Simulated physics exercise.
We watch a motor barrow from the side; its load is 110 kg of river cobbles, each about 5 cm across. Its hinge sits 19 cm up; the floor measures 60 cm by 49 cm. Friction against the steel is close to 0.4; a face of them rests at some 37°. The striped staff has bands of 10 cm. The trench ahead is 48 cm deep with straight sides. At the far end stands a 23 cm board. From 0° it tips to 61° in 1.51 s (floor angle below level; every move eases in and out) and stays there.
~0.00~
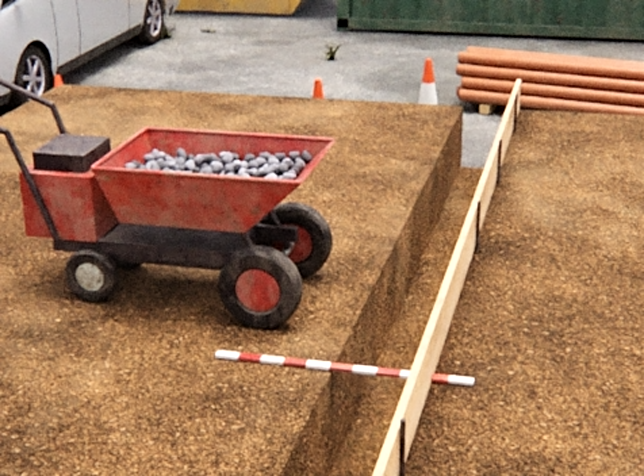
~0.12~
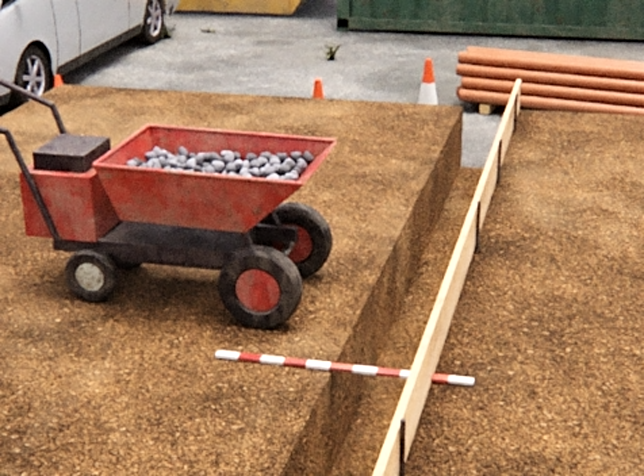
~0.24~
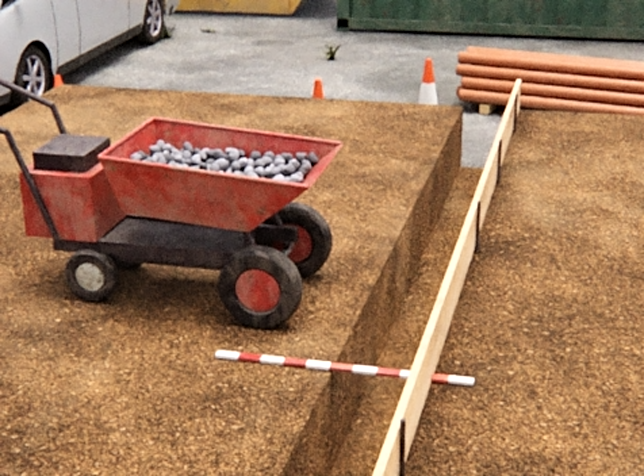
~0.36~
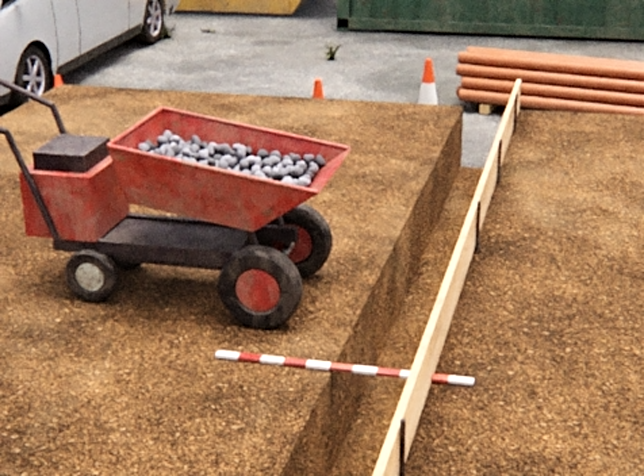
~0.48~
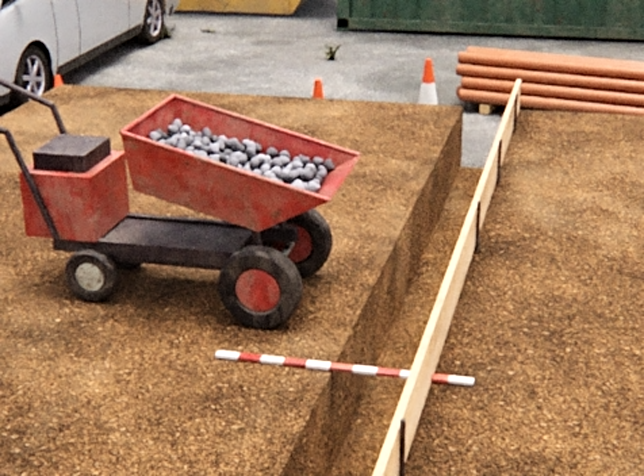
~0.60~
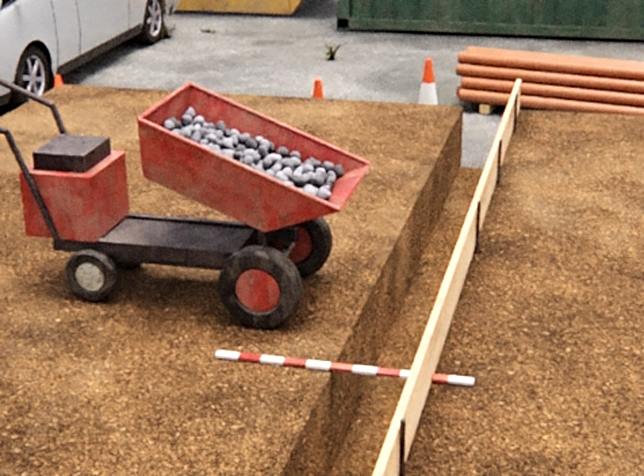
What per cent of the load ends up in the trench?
About 98 per cent.
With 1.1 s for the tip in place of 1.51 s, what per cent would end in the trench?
It would be near 95 per cent.
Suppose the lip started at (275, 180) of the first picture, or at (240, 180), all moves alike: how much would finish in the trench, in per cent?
Near 100 per cent from the first place, 100 from the second.
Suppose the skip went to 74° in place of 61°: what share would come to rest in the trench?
Then about 100 per cent.
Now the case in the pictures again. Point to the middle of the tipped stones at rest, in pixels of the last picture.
Near (412, 390).
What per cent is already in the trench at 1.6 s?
Some 35 per cent.
After 1.1 s the floor is at 51°; 100 % in the skip; the foremost stones are at (375, 237).
After 1.6 s the floor is at 61°; 66 % in the skip, 33 % in the trench, 1 % past the trench; the foremost stones are at (442, 284).
After 2.0 s the floor is at 61°; 30 % in the skip, 68 % in the trench, 2 % past the trench; the foremost stones are at (507, 321).
After 3.9 s the floor is at 61°; 0 % in the skip, 98 % in the trench, 2 % past the trench; the foremost stones are at (532, 325).
